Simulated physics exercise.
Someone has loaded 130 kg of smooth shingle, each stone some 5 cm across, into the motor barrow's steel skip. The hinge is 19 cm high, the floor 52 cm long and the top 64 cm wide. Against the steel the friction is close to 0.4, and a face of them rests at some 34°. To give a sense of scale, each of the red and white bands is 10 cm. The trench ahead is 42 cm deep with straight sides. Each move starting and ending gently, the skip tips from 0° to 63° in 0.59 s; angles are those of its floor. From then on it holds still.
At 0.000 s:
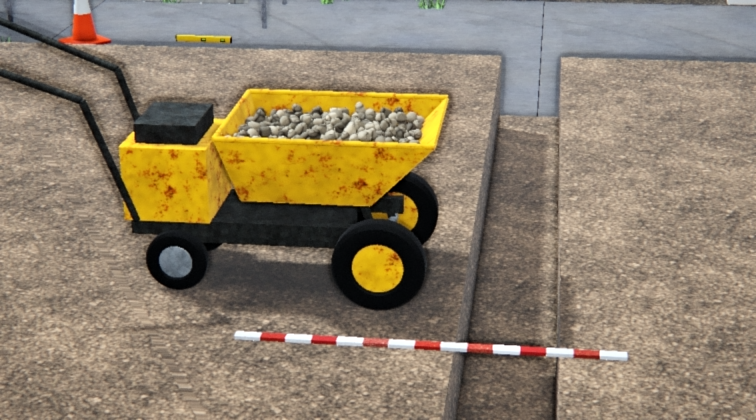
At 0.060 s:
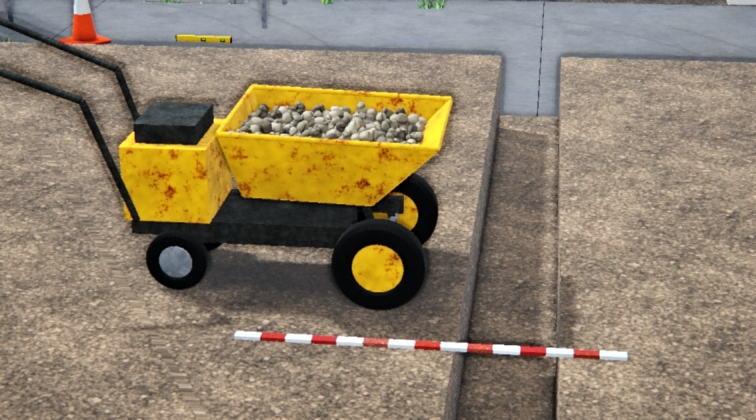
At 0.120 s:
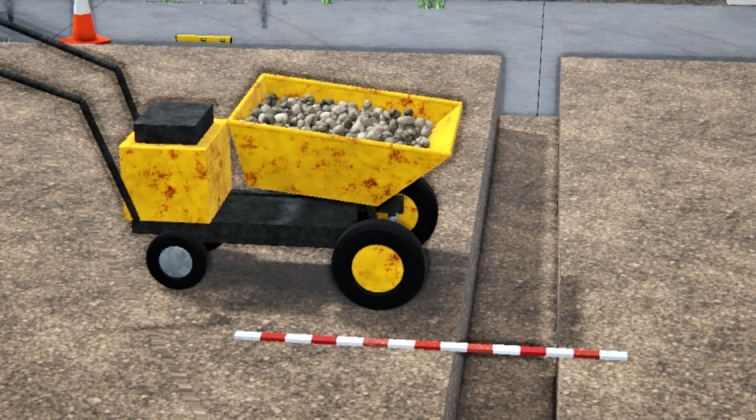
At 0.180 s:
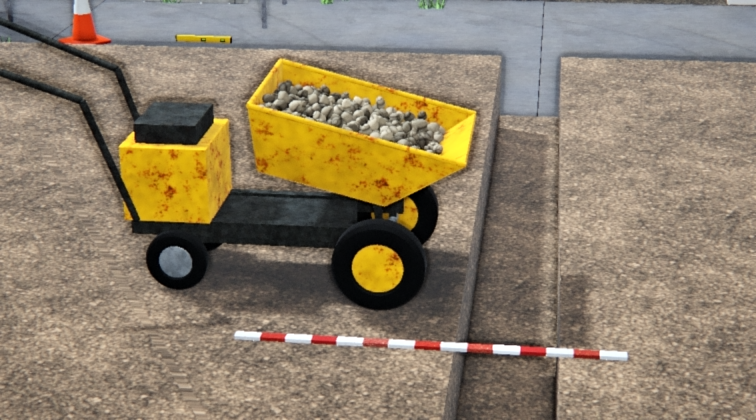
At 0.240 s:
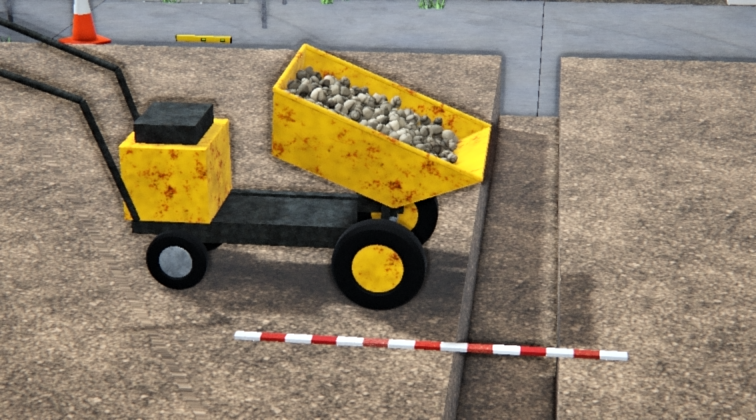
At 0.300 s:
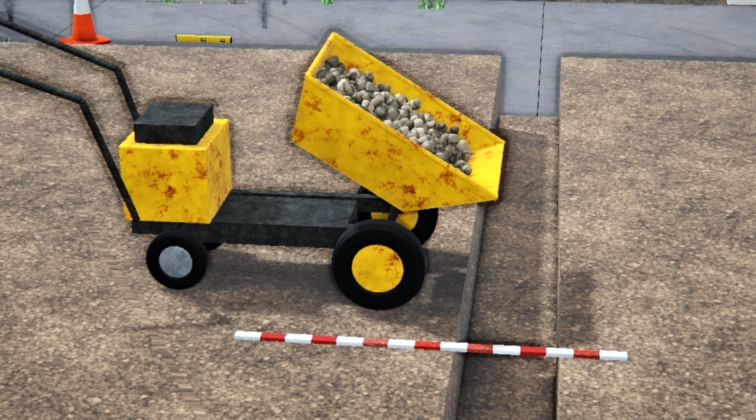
The yellow skip full of grey stones tilts steadily toward the trench on the right.
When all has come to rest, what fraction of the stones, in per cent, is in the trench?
At the end about 31 per cent of the stones are there.
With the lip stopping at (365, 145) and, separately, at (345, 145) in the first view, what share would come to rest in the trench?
85 %, then 95 %.
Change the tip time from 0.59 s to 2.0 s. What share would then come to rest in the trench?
Roughly 55 per cent.
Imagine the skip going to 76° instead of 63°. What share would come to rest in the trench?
Roughly 40% would end there.
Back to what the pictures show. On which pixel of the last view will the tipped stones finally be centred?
The stones end up centred near (610, 285).
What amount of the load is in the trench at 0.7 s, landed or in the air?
I'd put it near 10 per cent.
After 0.4 s the floor is at 53°; 100 % in the skip; the foremost stones are at (494, 205).
After 0.7 s the floor is at 63°; 79 % in the skip, 9 % in the trench, 12 % past the trench; the foremost stones are at (599, 286).
After 1.0 s the floor is at 63°; 20 % in the skip, 13 % in the trench, 67 % past the trench; the foremost stones are past the picture's edge.
After 3.0 s the floor is at 63°; 0 % in the skip, 31 % in the trench, 69 % past the trench; the foremost stones are past the picture's edge.
